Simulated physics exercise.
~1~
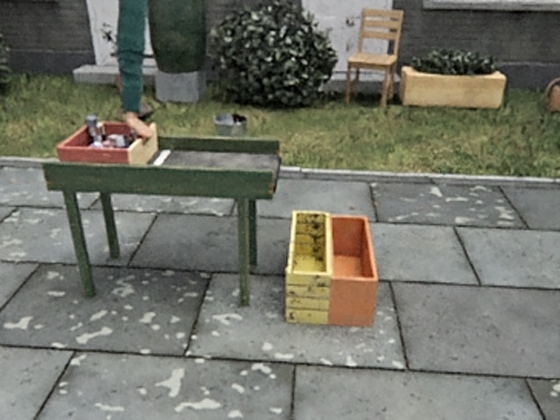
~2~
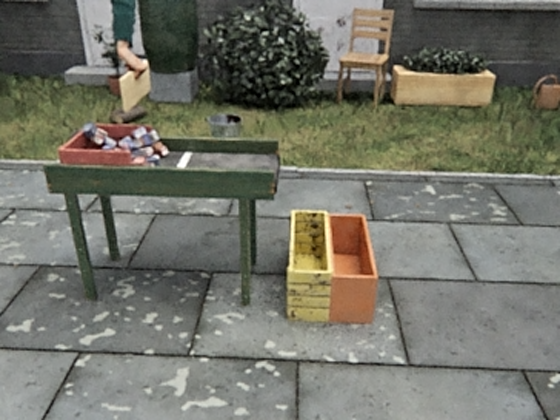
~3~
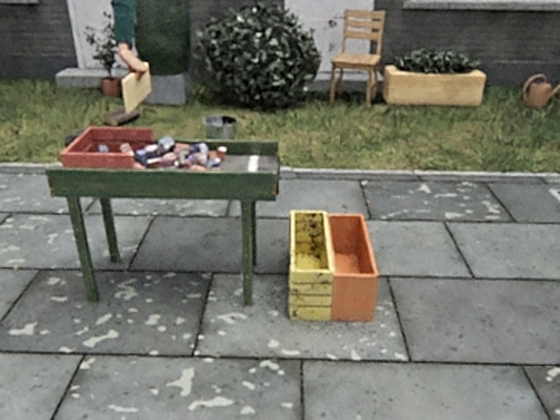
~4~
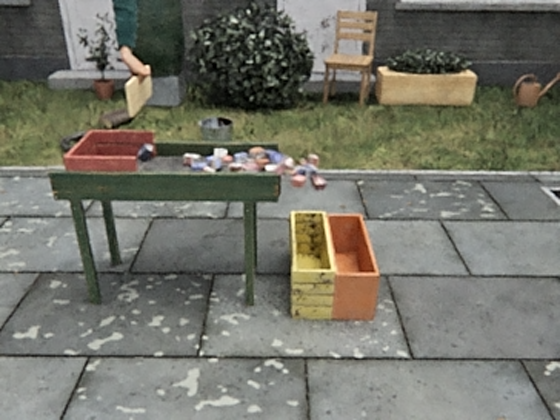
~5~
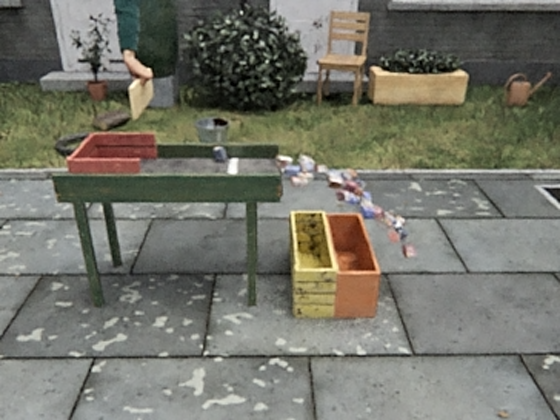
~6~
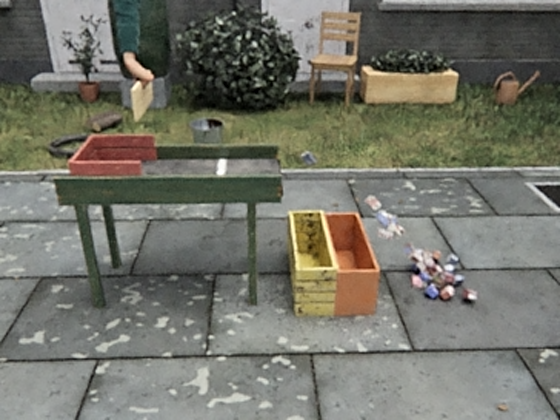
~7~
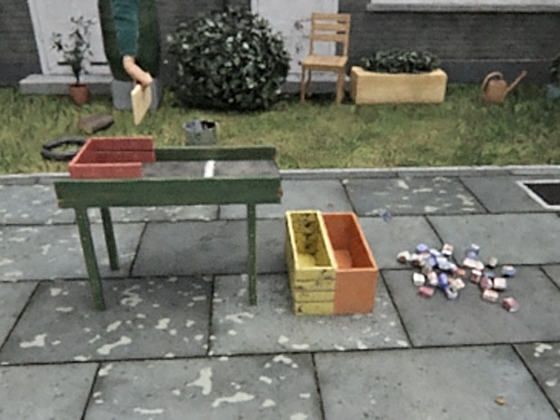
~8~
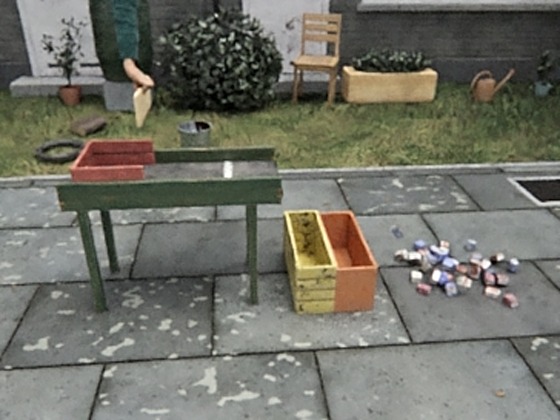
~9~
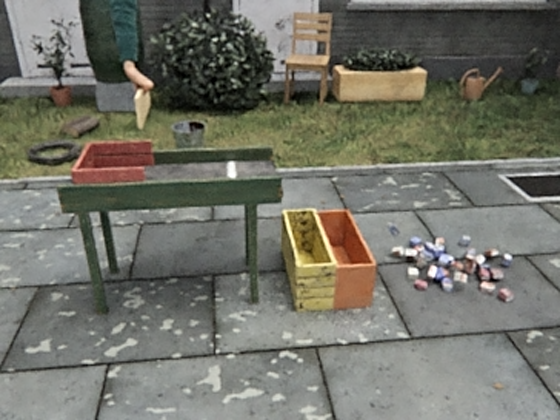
On a paved garden patio, a hand lifts a gate and small cartons slide off a green table, overshooting two totes onto the slabs.
